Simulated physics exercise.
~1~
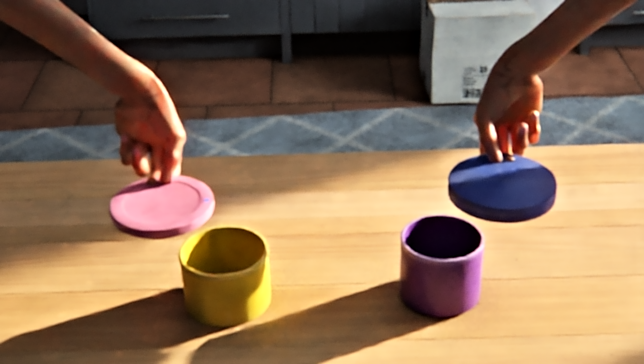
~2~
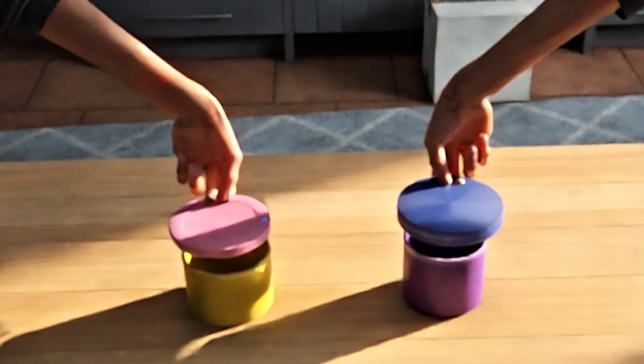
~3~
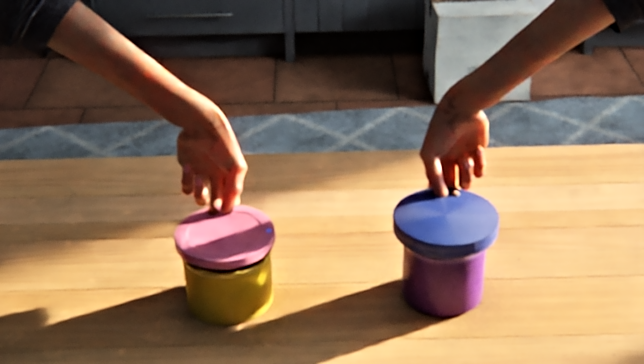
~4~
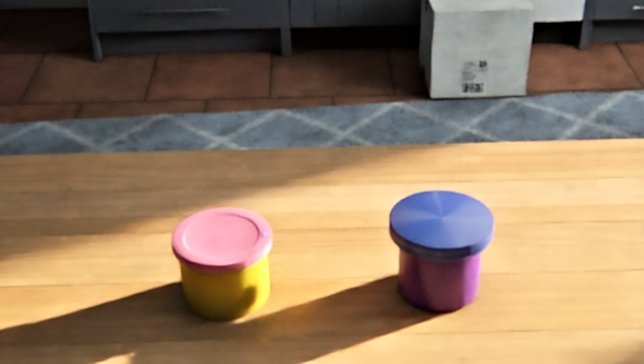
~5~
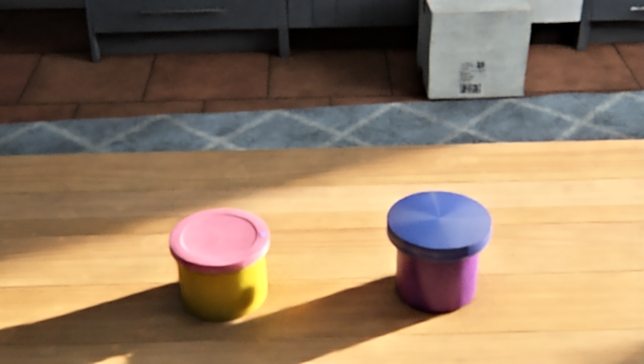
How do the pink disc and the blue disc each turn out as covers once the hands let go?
The pink disc works as a lid, resting on the rim of the yellow pot. The blue disc also works as a lid, resting on the rim of the purple one.
